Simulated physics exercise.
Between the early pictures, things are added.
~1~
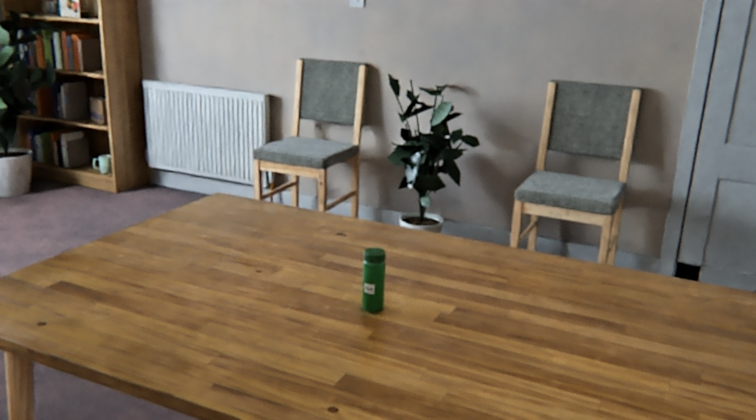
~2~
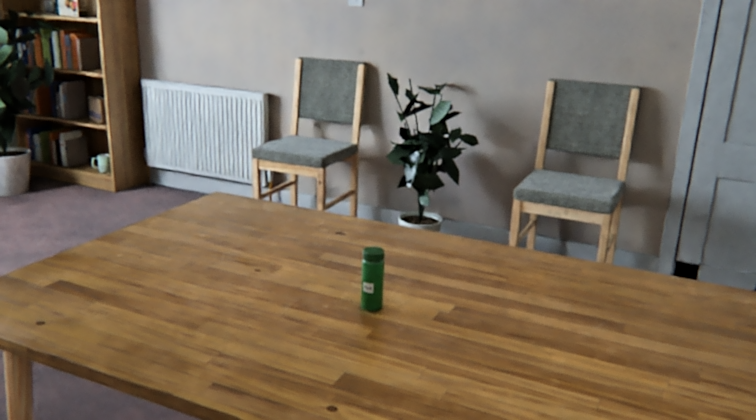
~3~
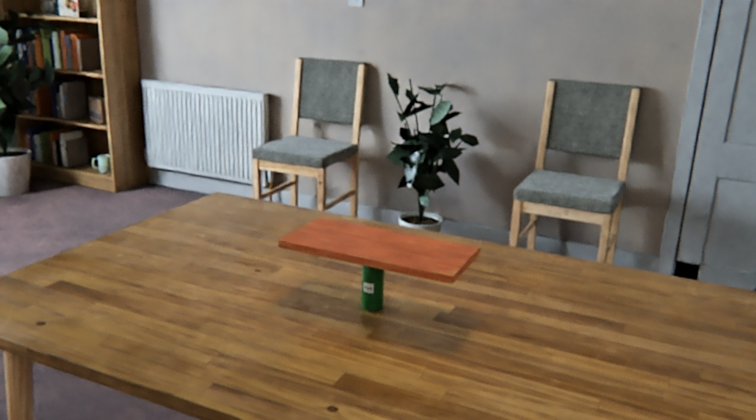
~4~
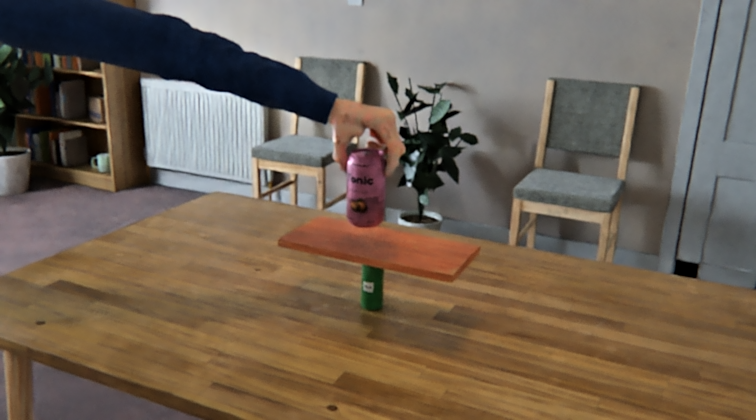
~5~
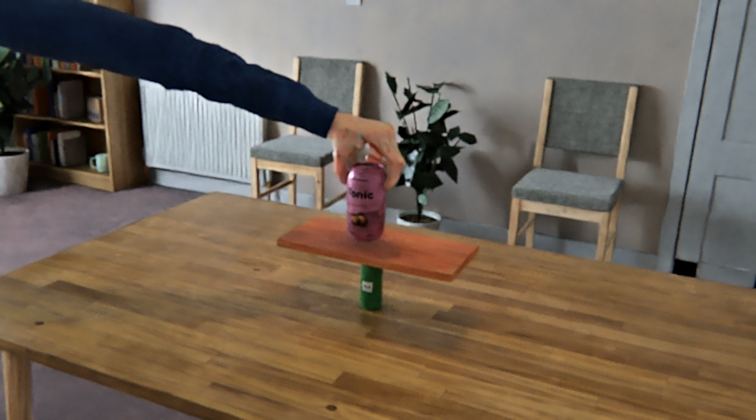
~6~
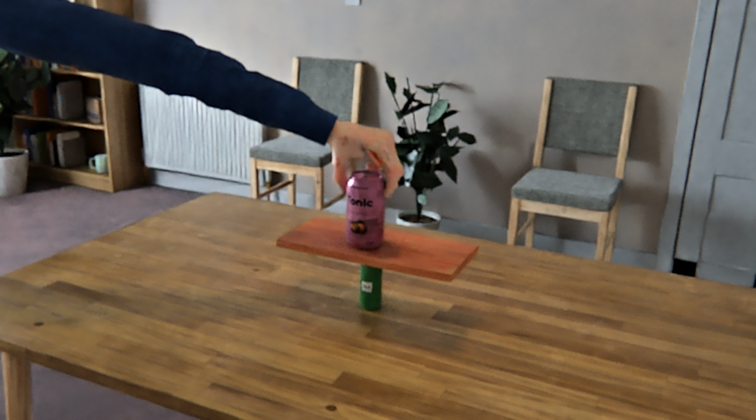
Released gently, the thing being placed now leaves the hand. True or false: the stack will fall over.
False.
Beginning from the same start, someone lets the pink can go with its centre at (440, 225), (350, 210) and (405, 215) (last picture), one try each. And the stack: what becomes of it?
The stack tumbles down in the first case, remains standing in the second, and tumbles down in the third.
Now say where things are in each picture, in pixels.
In the first frame, the last thing is not in view yet; green shaker (374, 279).
In the second frame, the last thing is not in view yet; green shaker (373, 278).
In the third frame, the last thing is not in view yet; green shaker (373, 279).
In the fourth frame, still above its spot; pink can (366, 189); green shaker (373, 278).
In the fifth frame, still above its spot; pink can (367, 202); green shaker (372, 277).
In the sixth frame, in place under the hand; pink can (366, 210); green shaker (371, 278).
Then, 0.30 s after the last picture, nothing has stirred.
Then, 0.70 s after the last picture, pink can resting near (366, 211).
At rest, all 3 in place. Seen from the same camera at the end, pink can near (366, 211). The stack stays up.
